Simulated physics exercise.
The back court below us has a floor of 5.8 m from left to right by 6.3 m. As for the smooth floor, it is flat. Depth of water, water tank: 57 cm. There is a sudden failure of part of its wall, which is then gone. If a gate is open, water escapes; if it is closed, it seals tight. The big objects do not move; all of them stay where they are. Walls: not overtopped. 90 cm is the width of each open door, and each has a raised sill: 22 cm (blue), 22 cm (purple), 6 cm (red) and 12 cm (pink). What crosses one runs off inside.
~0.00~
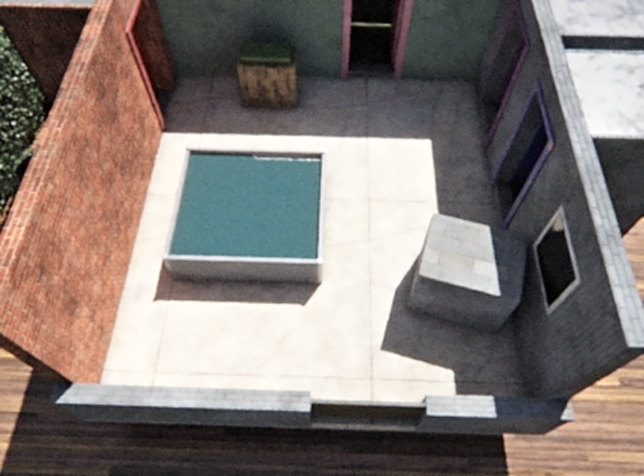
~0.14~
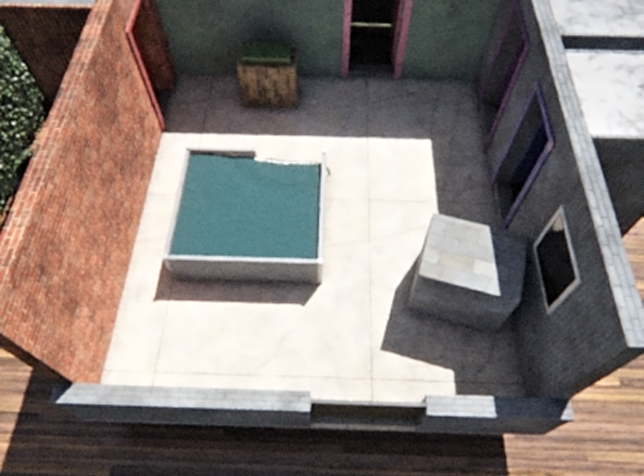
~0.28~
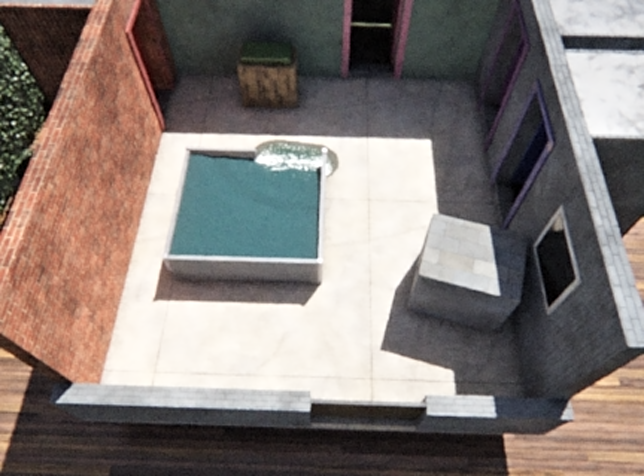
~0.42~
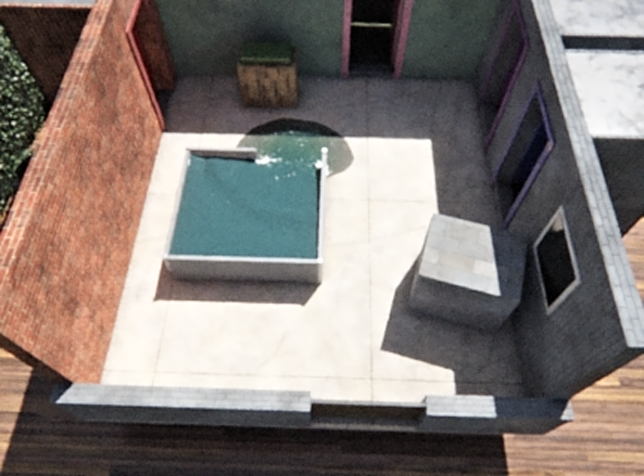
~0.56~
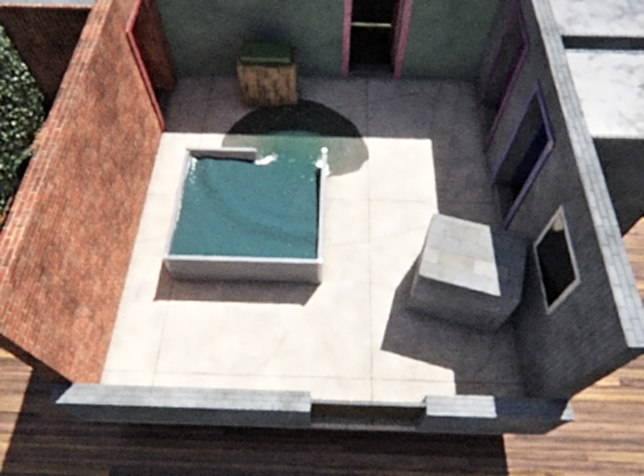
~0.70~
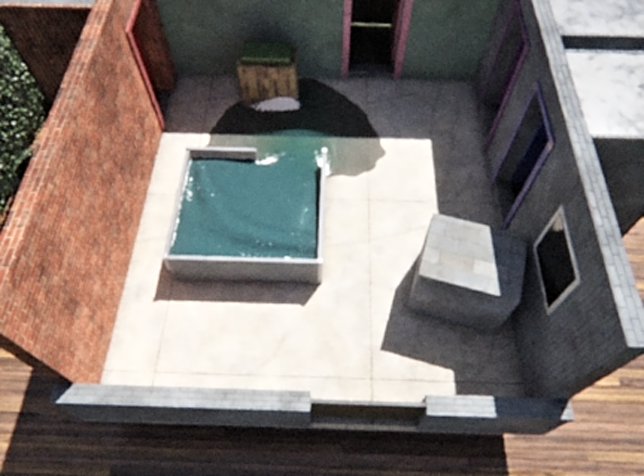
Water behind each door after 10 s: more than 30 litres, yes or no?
Blue door: No; purple door: No; red door: Yes; pink door: Yes.
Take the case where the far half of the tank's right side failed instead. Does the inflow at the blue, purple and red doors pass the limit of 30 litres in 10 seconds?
Compared with the limit, blue is lower, purple is lower and red is lower.
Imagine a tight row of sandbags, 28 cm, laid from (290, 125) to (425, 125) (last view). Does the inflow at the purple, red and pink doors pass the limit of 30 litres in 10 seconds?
Against the limit, the purple door stays within it, the red door goes beyond it and the pink door stays within it.
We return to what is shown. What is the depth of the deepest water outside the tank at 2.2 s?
Some 32 cm deep.
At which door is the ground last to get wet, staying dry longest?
Door: Blue.
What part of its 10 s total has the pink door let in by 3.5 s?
About 80%.
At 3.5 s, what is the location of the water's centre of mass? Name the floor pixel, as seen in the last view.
Its balance point sits around (299, 165).
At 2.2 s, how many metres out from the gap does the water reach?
Roughly 4.2 m.
After 1.4 s water covers 20 % of the floor and is deepest (33 cm) near (285, 108); blue door not reached, purple door not reached, red door not reached, pink door 19 cm at the sill, 0 L in.
After 2.2 s water covers 35 % of the floor and is deepest (32 cm) near (474, 86); blue door not reached, purple door not reached, red door 11 cm at the sill, 12 L in, pink door 24 cm at the sill, 28 L in.
After 3.5 s water covers 45 % of the floor and is deepest (28 cm) near (474, 86); blue door 3 cm at the sill, 0 L in, purple door 16 cm at the sill, 0 L in, red door 16 cm at the sill, 81 L in, pink door 19 cm at the sill, 81 L in.
After 6.0 s water covers 75 % of the floor and is deepest (17 cm) near (466, 99); blue door 5 cm at the sill, 0 L in, purple door 13 cm at the sill, 0 L in, red door 12 cm at the sill, 151 L in, pink door 12 cm at the sill, 101 L in.
After 10.0 s water covers 95 % of the floor and is deepest (11 cm) near (334, 82); blue door 10 cm at the sill, 0 L in, purple door 8 cm at the sill, 0 L in, red door 6 cm at the sill, 177 L in, pink door 10 cm at the sill, 102 L in.
